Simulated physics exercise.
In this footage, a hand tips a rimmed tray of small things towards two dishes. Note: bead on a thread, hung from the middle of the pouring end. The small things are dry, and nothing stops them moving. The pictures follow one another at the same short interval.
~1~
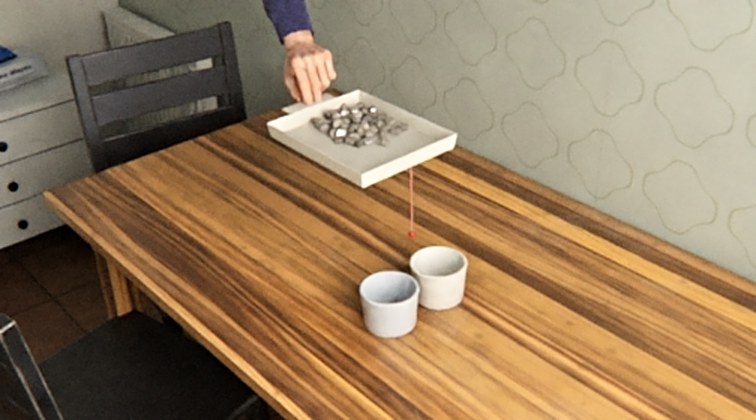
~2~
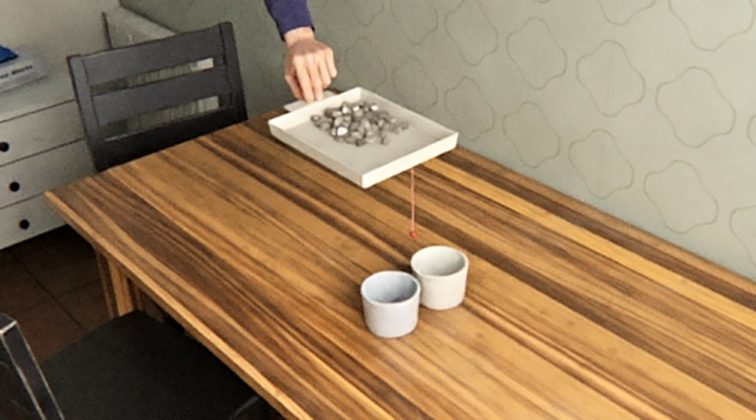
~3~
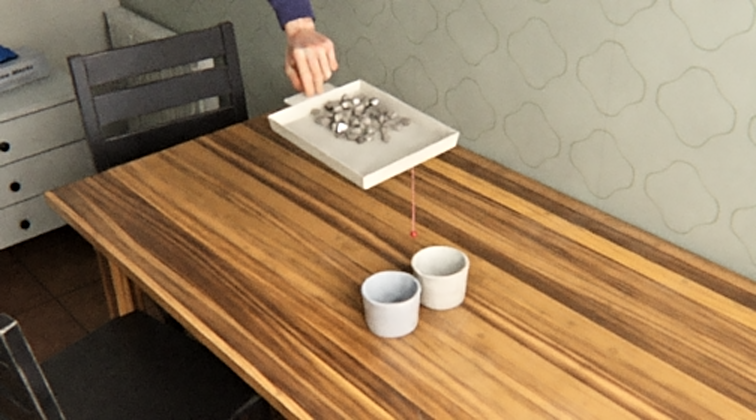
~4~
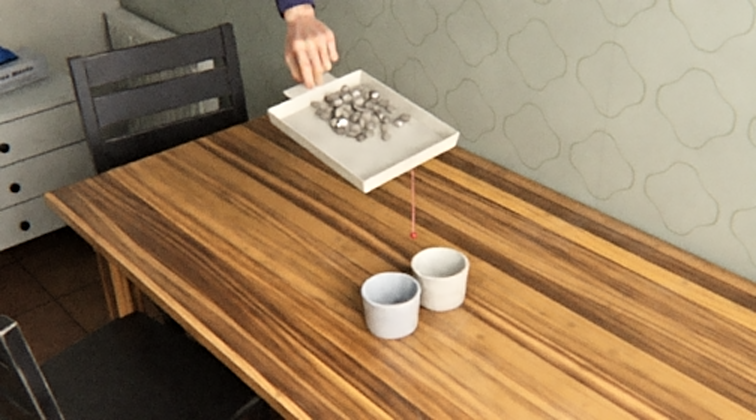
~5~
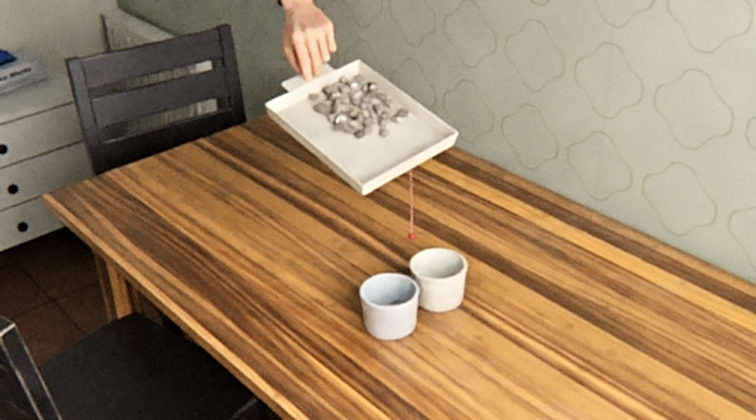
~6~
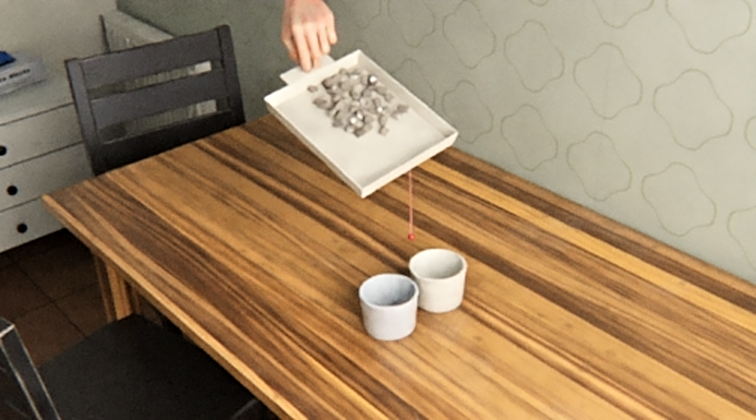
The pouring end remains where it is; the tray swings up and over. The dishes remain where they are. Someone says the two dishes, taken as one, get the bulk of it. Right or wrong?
Wrong, they get less than half.
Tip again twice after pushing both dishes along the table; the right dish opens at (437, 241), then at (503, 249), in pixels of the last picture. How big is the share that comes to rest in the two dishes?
Around 60 and around 0 per cent, in that order.
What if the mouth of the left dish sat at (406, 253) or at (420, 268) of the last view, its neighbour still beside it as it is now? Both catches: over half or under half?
In the first position shy of half, in the second shy of half.
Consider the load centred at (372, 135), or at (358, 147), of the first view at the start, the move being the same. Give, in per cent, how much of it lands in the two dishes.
It would be roughly 30 per cent for the first and roughly 20 per cent for the second.
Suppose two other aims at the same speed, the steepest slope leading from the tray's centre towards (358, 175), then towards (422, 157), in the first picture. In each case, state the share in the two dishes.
0 %, give or take, and then 10 %.
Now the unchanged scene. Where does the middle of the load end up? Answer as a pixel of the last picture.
Last view, resting centre - approx. (379, 303).
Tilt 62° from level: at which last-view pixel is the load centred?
Look close to (375, 171) in the last picture.
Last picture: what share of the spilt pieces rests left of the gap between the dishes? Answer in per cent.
I make it about 90 percent or so.
Just after the last frame, tray tipped steeply; almost all on the tray; just a few in the air.
A moment on, tray tipped right over; roughly a third on the tray; roughly a quarter in the left dish; roughly a quarter outside both; about a tenth in the air.
Further on, tray tipped past a quarter turn; roughly a quarter in the left dish; the larger part outside both.
When it is over, tray tipped past a quarter turn; roughly a quarter in the left dish; not one in the right dish; the larger part outside both.
